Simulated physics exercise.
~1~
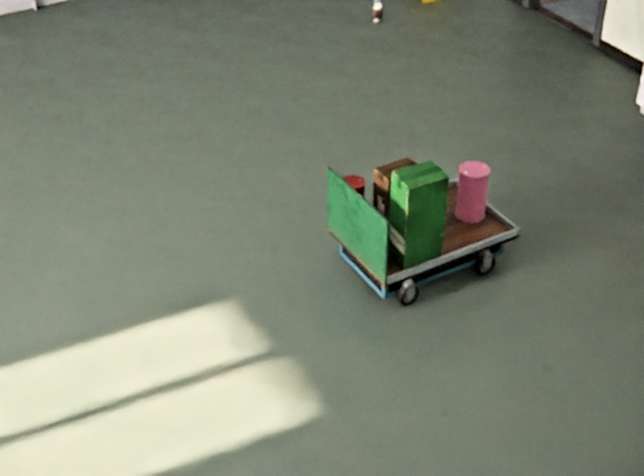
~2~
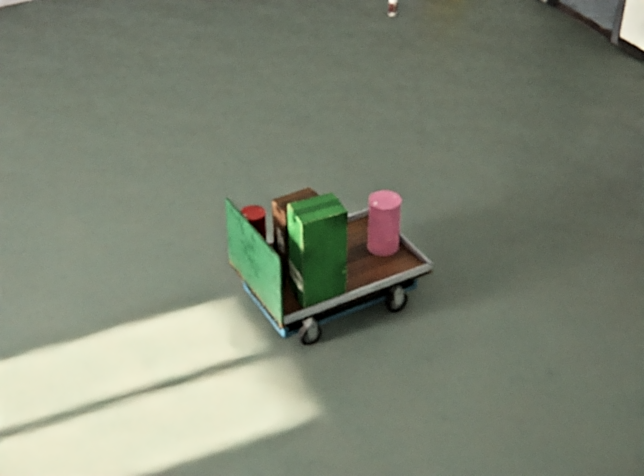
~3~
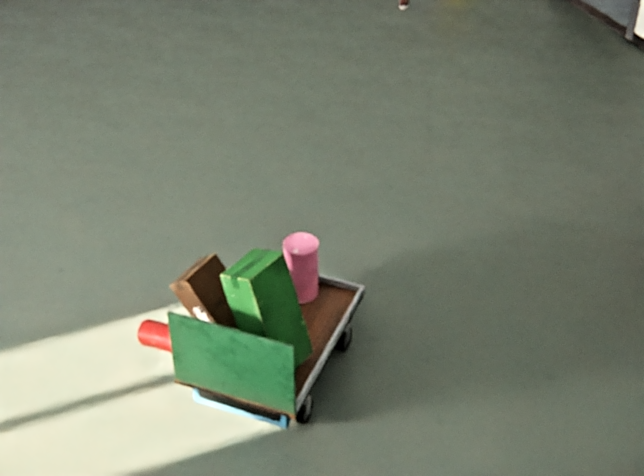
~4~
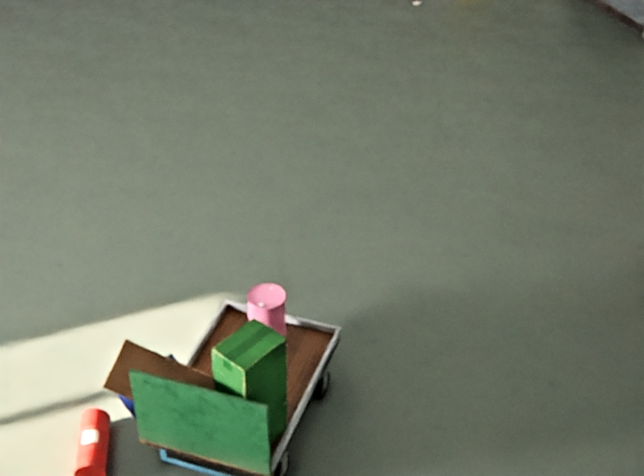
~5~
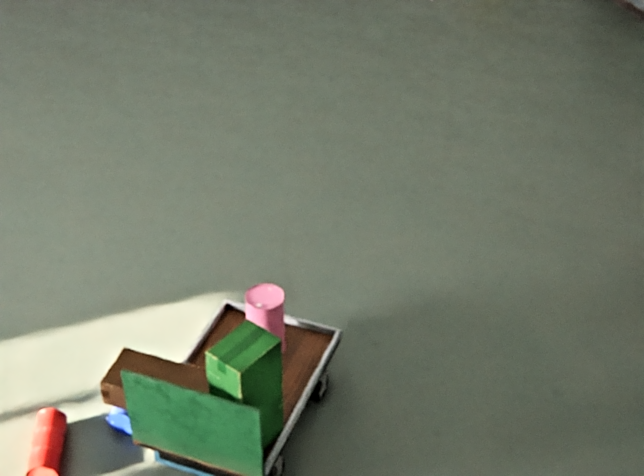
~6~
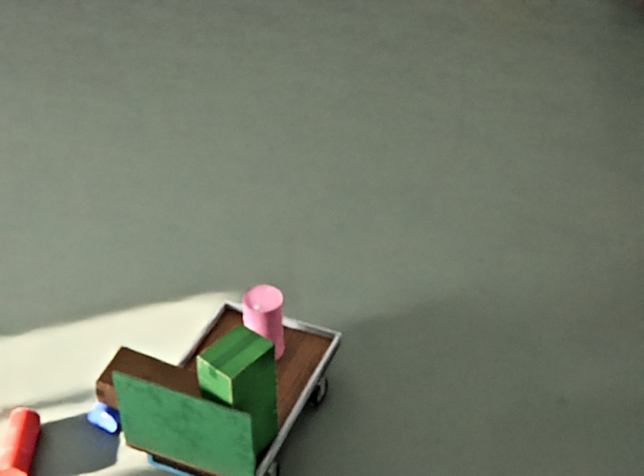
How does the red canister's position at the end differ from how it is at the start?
At the start the red canister stands upright on the cart, and at the end it lies on its side on the floor to the left of the cart.
